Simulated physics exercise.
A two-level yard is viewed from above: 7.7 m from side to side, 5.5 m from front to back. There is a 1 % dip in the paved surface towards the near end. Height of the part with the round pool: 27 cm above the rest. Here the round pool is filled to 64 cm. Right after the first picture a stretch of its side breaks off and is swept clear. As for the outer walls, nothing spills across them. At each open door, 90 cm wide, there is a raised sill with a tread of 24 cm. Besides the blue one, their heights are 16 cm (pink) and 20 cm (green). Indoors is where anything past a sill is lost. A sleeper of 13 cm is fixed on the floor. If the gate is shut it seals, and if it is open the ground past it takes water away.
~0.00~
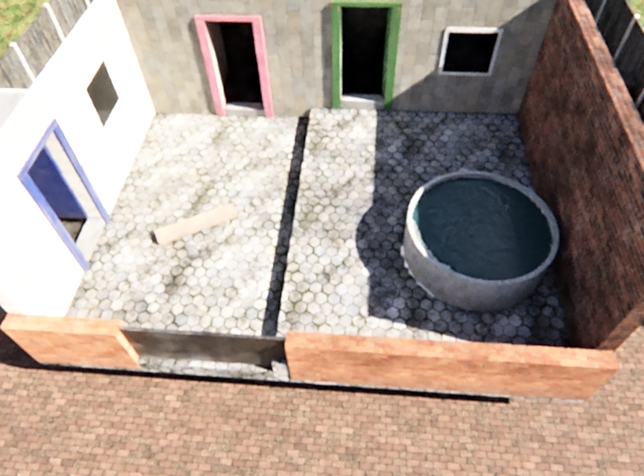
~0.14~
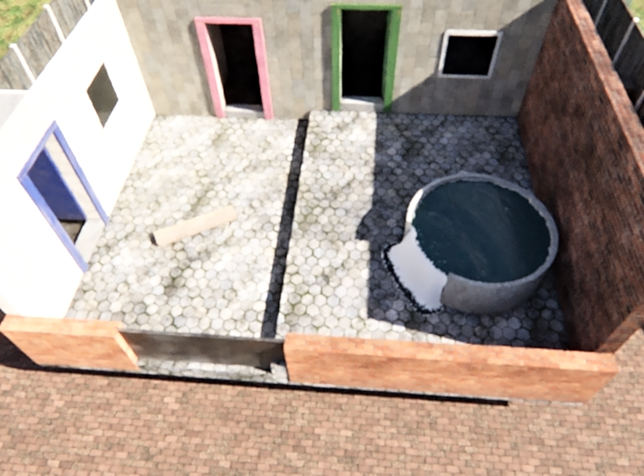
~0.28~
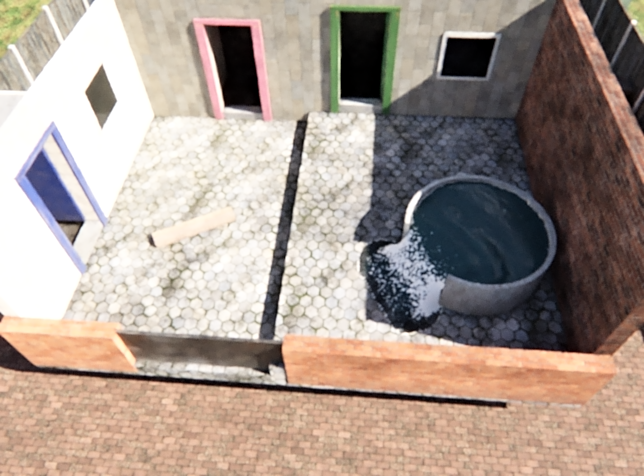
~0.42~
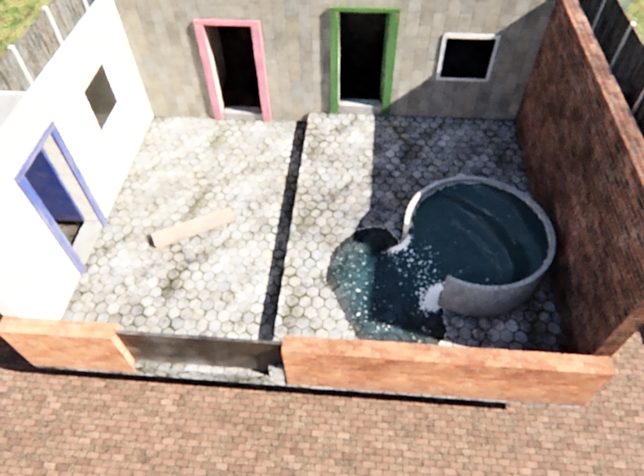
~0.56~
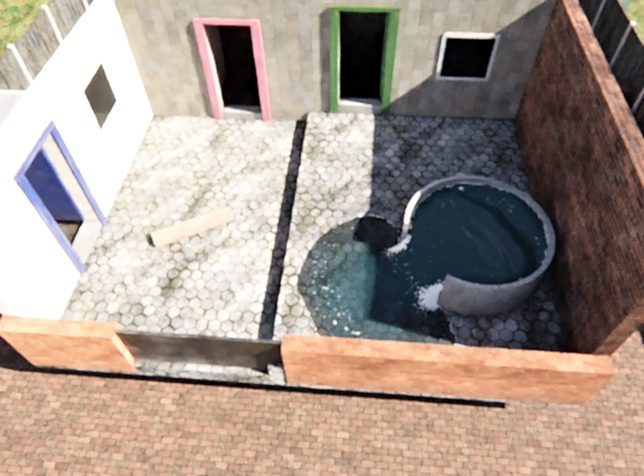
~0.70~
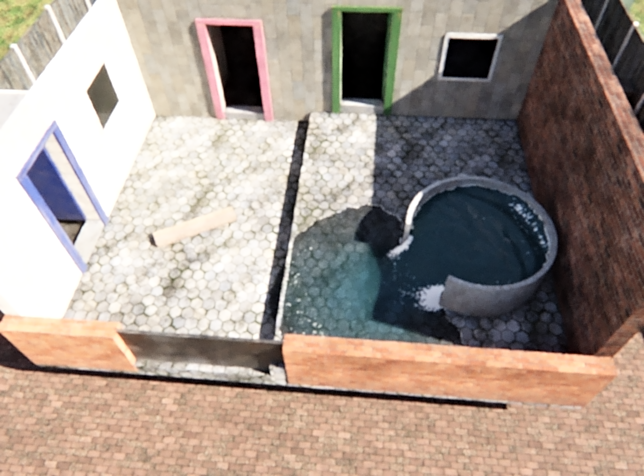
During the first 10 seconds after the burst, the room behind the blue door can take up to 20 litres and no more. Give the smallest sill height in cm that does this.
Roughly 17 cm is needed.
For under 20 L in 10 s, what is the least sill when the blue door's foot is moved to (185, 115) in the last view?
Roughly 11.0 cm.
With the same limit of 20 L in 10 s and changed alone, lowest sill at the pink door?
For pink: Close to 6.5 cm.
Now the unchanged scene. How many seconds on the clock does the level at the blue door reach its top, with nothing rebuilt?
Roughly at 3.0 s.
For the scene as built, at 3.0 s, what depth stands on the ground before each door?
In cm: Pink 0, green 0, blue 22.
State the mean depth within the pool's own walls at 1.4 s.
On average, around 41 cm.
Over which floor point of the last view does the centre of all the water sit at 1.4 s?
The water is centred near (417, 275).
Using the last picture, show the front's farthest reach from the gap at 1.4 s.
Roughly at (108, 347) in the last view.
After 1.4 s water covers 25 % of the floor, deepest (33 cm) near (370, 359); it has not reached the blue door.
After 3.0 s water covers 40 % of the floor, deepest (38 cm) near (63, 344); 22 cm at the blue door, 1 litre in over its 19 cm sill.
After 10.0 s water covers 65 % of the floor, deepest (14 cm) near (213, 355); 8 cm at the blue door, 12 litres in over its 19 cm sill.
At the blue door as built, the water arrived by 2.5 s and peaked near 22 cm at 3.0 s.
Run again over the same 10 s with other heights there, 37 litres in over 14 cm, 12 litres over 19 cm. The limit of 20 litres is kept from about 17 cm up.
